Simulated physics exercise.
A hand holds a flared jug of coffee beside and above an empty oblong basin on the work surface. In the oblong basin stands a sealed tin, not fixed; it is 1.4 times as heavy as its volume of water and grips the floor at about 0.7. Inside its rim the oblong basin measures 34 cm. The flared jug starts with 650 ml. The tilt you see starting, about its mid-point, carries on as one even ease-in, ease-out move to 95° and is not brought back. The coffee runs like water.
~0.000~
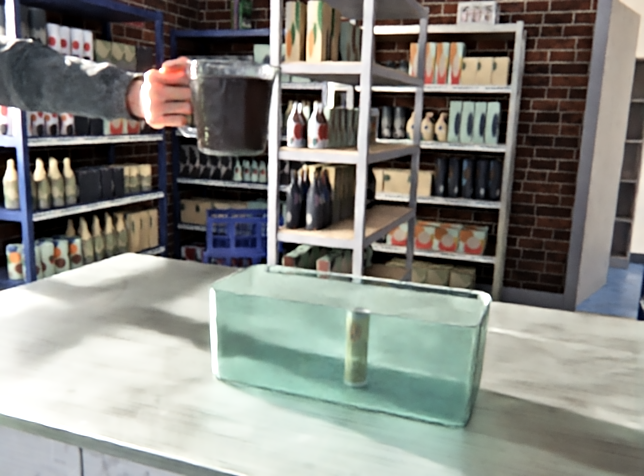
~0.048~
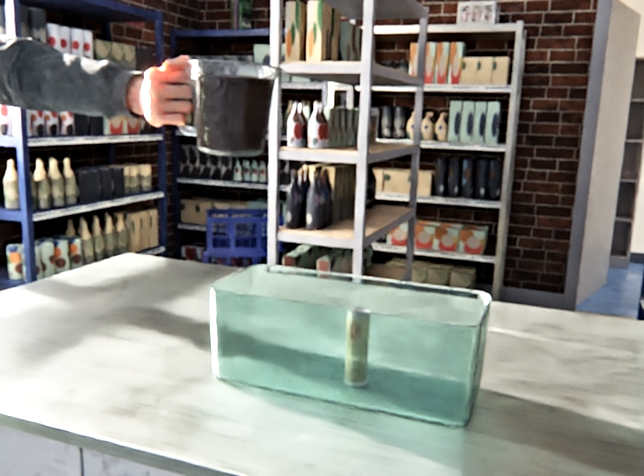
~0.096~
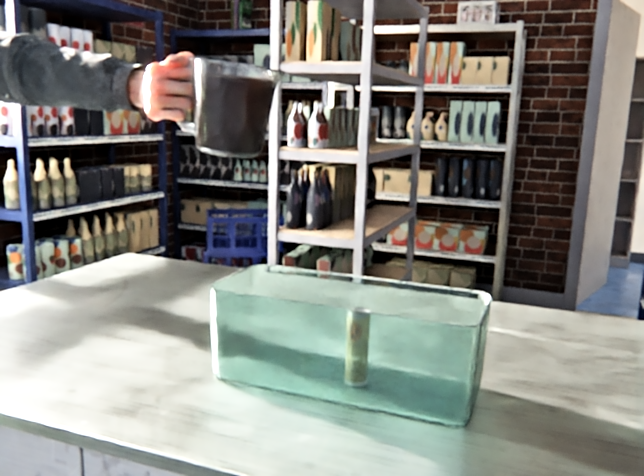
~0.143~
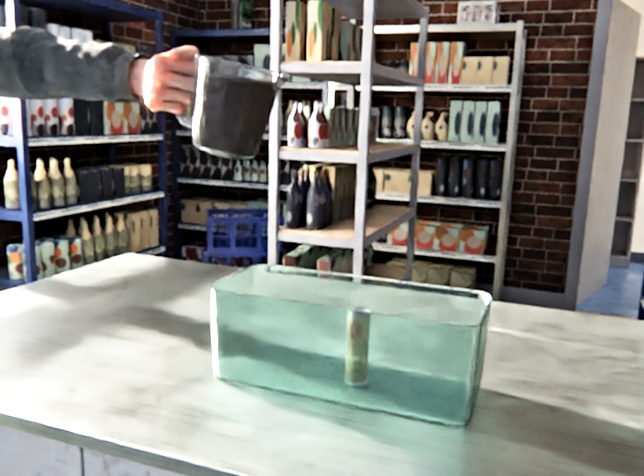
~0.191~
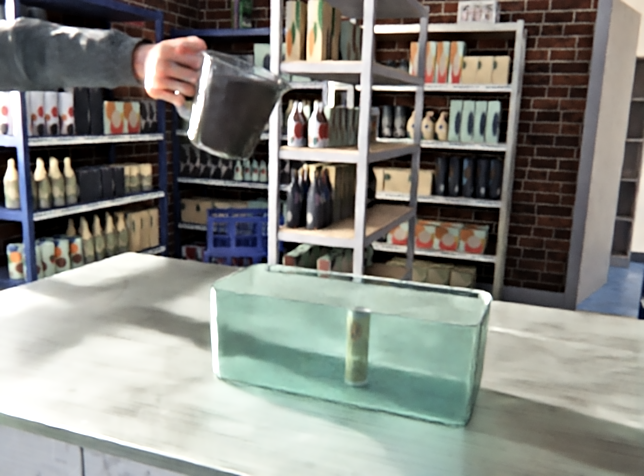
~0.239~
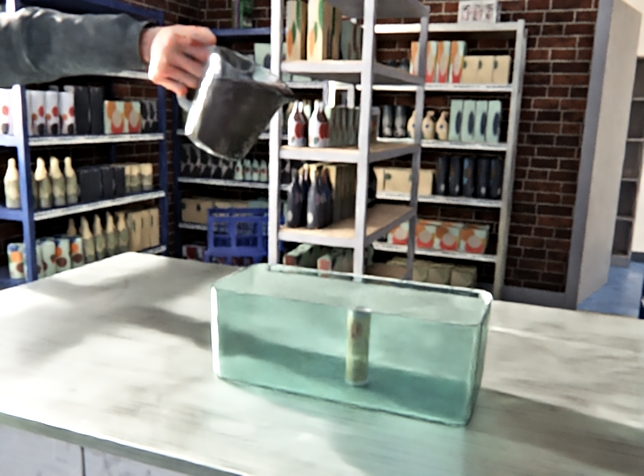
Hand steadily tilting a flared jug of dark liquid rightward above a clear oblong basin with a tin standing inside, shelves behind.
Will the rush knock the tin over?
It falls.
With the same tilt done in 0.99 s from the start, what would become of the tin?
The tin falls.
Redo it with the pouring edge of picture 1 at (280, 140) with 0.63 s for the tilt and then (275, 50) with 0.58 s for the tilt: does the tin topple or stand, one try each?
First it remains upright; then it falls.
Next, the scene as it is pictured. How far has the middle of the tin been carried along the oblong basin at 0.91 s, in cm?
Some 9 cm.
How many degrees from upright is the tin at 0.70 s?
About 0°.
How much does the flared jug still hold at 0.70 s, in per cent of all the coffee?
Some 18 per cent.
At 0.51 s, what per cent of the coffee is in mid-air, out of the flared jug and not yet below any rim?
Near 38 in a hundred.
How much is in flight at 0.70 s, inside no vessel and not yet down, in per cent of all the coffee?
About 28 per cent.
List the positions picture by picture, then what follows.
Tilt 0°; pouring edge (281, 66); surface from (200, 78) to (271, 79); the oblong basin's rim runs from (232, 276) to (485, 312); the tin's top is at (359, 315), in the first picture.
Tilt 1°; pouring edge (282, 67); surface from (201, 78) to (272, 80), in the second picture.
Tilt 5°; pouring edge (284, 72); surface from (203, 76) to (273, 81), in the third picture.
Tilt 12°; pouring edge (288, 78); surface from (206, 76) to (277, 83), in the fourth picture.
Tilt 20°; pouring edge (291, 88); surface from (208, 79) to (285, 86), in the fifth picture.
Tilt 30°; pouring edge (294, 100); surface from (207, 90) to (293, 94); 1 per cent is over the edge, in the sixth picture.
After 0.51 s the tilt is 86° and 56 per cent is still to pour; the tin stands where it began.
After 0.70 s the tilt is 95° and 17 per cent is still to pour; the tin stands 2 cm from where it began.
After 0.91 s the tilt is 95° and 4 per cent is still to pour; the tin lies on its side.
After 1.13 s the tilt is 95° and 1 per cent is still to pour; the tin lies on its side.
In the end the tin lies on its side.
